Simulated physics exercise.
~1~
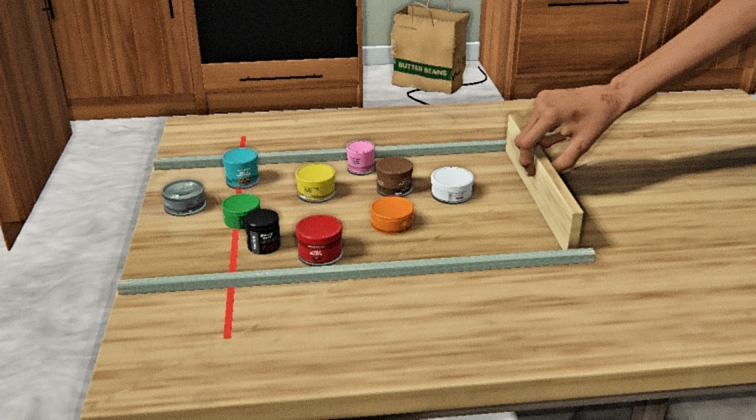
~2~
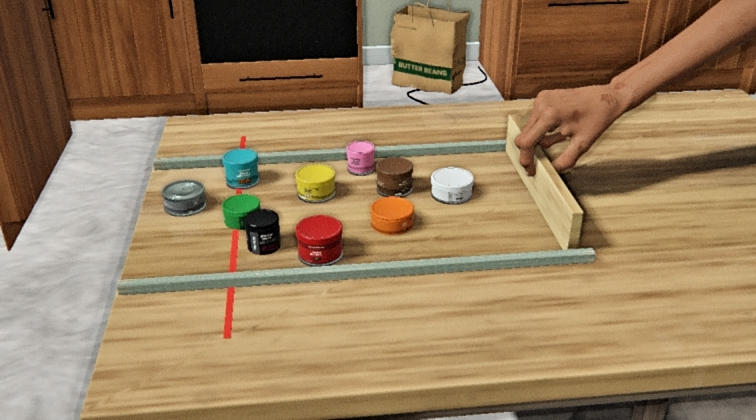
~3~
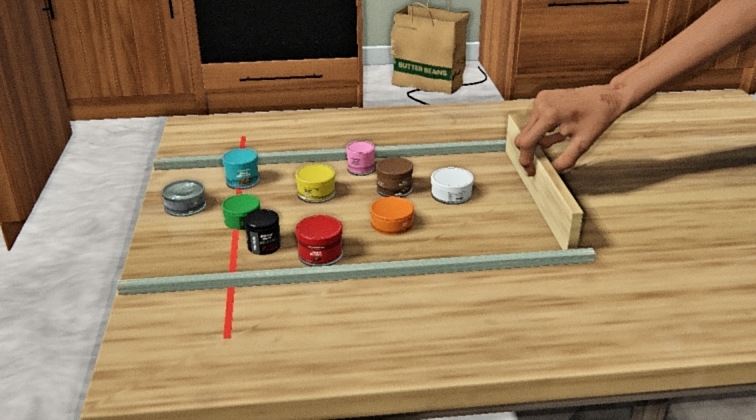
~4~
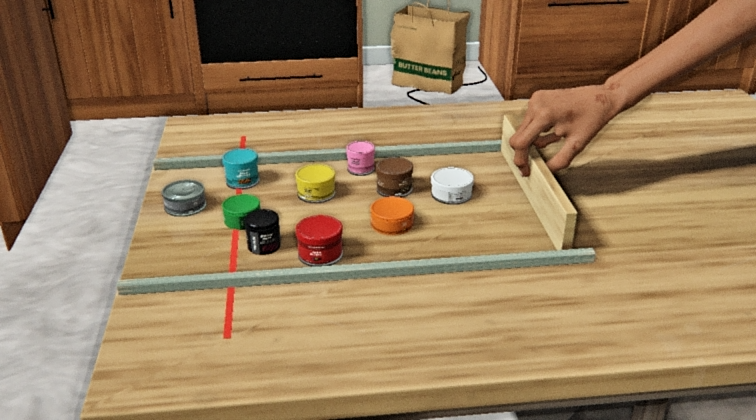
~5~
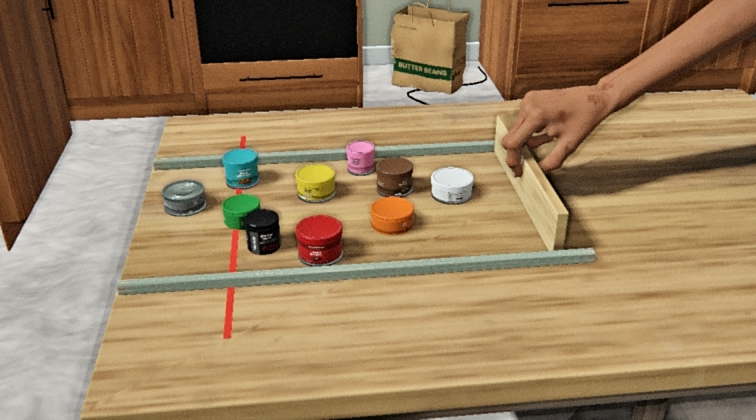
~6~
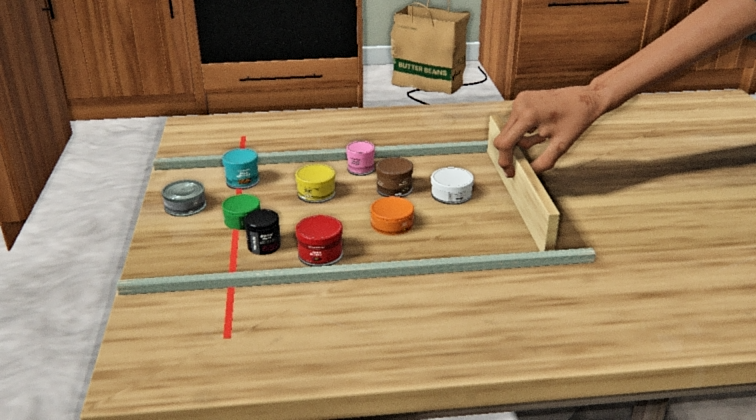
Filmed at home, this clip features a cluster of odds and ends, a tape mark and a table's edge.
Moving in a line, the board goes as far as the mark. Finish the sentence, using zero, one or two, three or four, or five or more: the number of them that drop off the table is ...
The number that drop off the table is zero.
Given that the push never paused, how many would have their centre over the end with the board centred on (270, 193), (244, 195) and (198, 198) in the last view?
First 0, then 0, then 1.
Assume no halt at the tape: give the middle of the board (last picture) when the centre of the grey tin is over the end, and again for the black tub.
For the grey tin at (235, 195), for the black tub at (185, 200).
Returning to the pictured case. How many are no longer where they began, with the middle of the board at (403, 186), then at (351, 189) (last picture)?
The count is 3 at the first point and 5 at the second.
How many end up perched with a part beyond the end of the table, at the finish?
1 in all.
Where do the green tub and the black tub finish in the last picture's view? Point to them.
The green tub ends up near (180, 217), and the black tub near (181, 237).
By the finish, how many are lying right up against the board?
The answer is 5.
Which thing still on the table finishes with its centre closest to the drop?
It would be the grey tin.
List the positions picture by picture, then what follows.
The first frame shows grey tin (184, 198); turquoise tin (241, 168); green tub (242, 212); board (540, 178); tape (237, 216).
The second frame shows turquoise tin (241, 169); pink tin (361, 159).
The third frame shows green tub (242, 212); orange tub (392, 216).
The fourth frame shows grey tin (184, 198); black tub (263, 232).
The fifth frame shows turquoise tin (241, 169); white tin (452, 186).
The sixth frame shows grey tin (184, 198); turquoise tin (241, 169); green tub (242, 212); board (519, 179); tape (237, 216).
Soon after, none off yet; grey tin at rest near (184, 198); turquoise tin at rest near (241, 169); green tub at rest near (242, 212).
In the end, the number that fall off is zero.
